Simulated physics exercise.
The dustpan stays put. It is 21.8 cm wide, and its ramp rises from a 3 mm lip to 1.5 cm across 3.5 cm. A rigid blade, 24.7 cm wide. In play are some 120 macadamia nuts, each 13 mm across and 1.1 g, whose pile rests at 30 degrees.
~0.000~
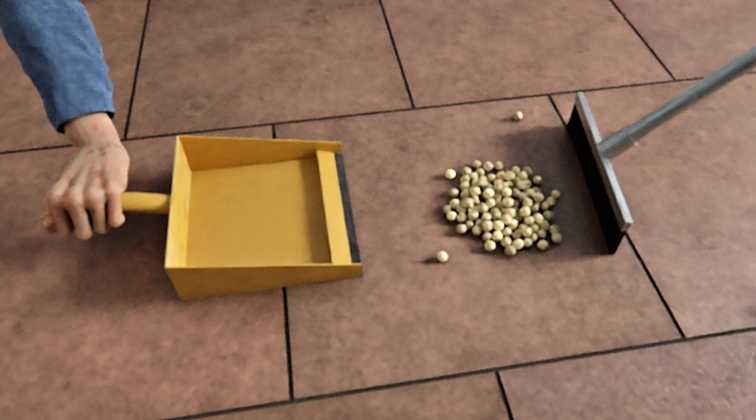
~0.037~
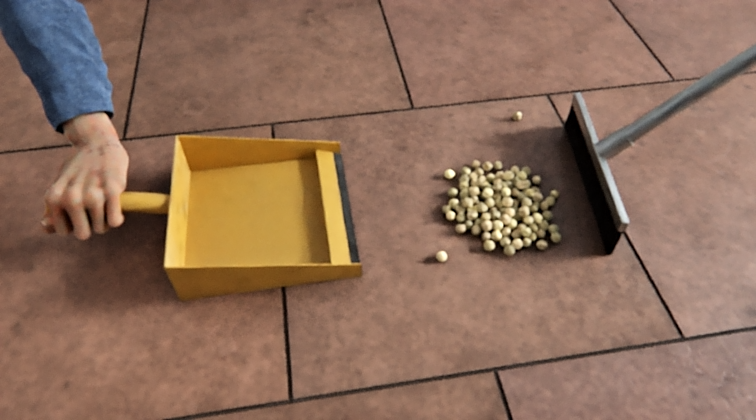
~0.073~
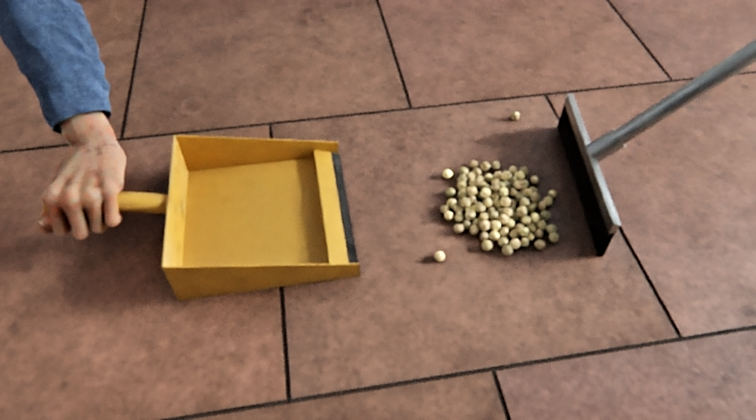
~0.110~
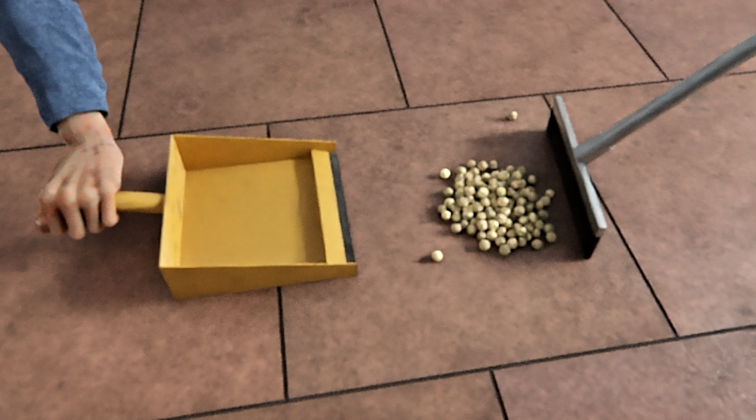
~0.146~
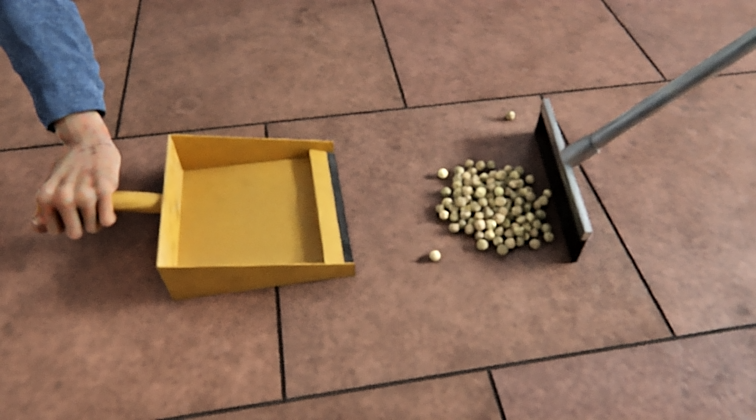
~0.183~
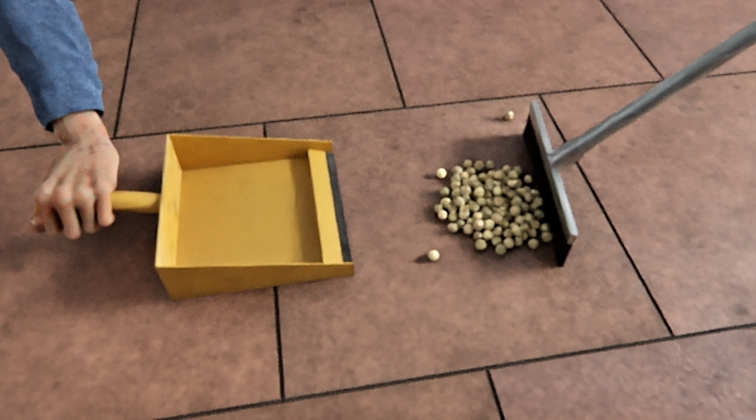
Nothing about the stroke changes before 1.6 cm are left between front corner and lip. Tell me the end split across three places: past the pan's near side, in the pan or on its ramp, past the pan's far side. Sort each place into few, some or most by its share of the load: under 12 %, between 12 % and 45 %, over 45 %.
Shares: Past the pan's near side: Some; in the pan or on its ramp: Some; past the pan's far side: Few.
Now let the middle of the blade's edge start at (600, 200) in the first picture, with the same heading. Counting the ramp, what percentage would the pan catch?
About 15 per cent.
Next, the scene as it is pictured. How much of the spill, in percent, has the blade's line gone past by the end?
Near 5 percent, give or take.
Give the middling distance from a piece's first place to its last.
I'd say near 20 cm.
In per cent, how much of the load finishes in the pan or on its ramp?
Roughly 20 %.
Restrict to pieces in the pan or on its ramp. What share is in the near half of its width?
Around 90 percent.
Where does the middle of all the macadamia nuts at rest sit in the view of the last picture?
Close to pixel (350, 221).
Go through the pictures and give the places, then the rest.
In the first frame, blade from (625, 226) to (579, 100), moved 0.0 cm, 0 of the pieces shifted so far; middle of the pieces at (499, 205); pan at (255, 222).
In the second frame, blade from (622, 226) to (576, 100), moved 0.3 cm, 0 of the pieces shifted so far; middle of the pieces at (498, 205).
In the third frame, blade from (613, 228) to (568, 102), moved 1.2 cm, 0 of the pieces shifted so far; middle of the pieces at (496, 204).
In the fourth frame, blade from (599, 231) to (557, 104), moved 2.8 cm, 0 of the pieces shifted so far; middle of the pieces at (493, 204).
In the fifth frame, blade from (585, 235) to (544, 106), moved 4.5 cm, 0 of the pieces shifted so far; middle of the pieces at (491, 204).
In the sixth frame, blade from (571, 239) to (533, 109), moved 6.2 cm, 4 of the pieces shifted so far; middle of the pieces at (489, 204); pan at (246, 221). The blade's pace is about 0.47 m/s, heading 11 degrees towards the viewer's side.
After 0.44 s, middle of the blade 16 cm from the lip; 0 % over the lip, far side 0 %, near side 10 %.
After 0.62 s, middle of the blade 8 cm from the lip; 0 % over the lip, far side 5 %, near side 15 %.
Then, at 0.91 s, middle of the blade 3 cm from the lip; 20 % over the lip, far side 5 %, near side 20 %.
In the end, at 1.4 s, near side 20 %, pan 20 %, far side 5 %, in front of the lip or behind the blade 55 %.
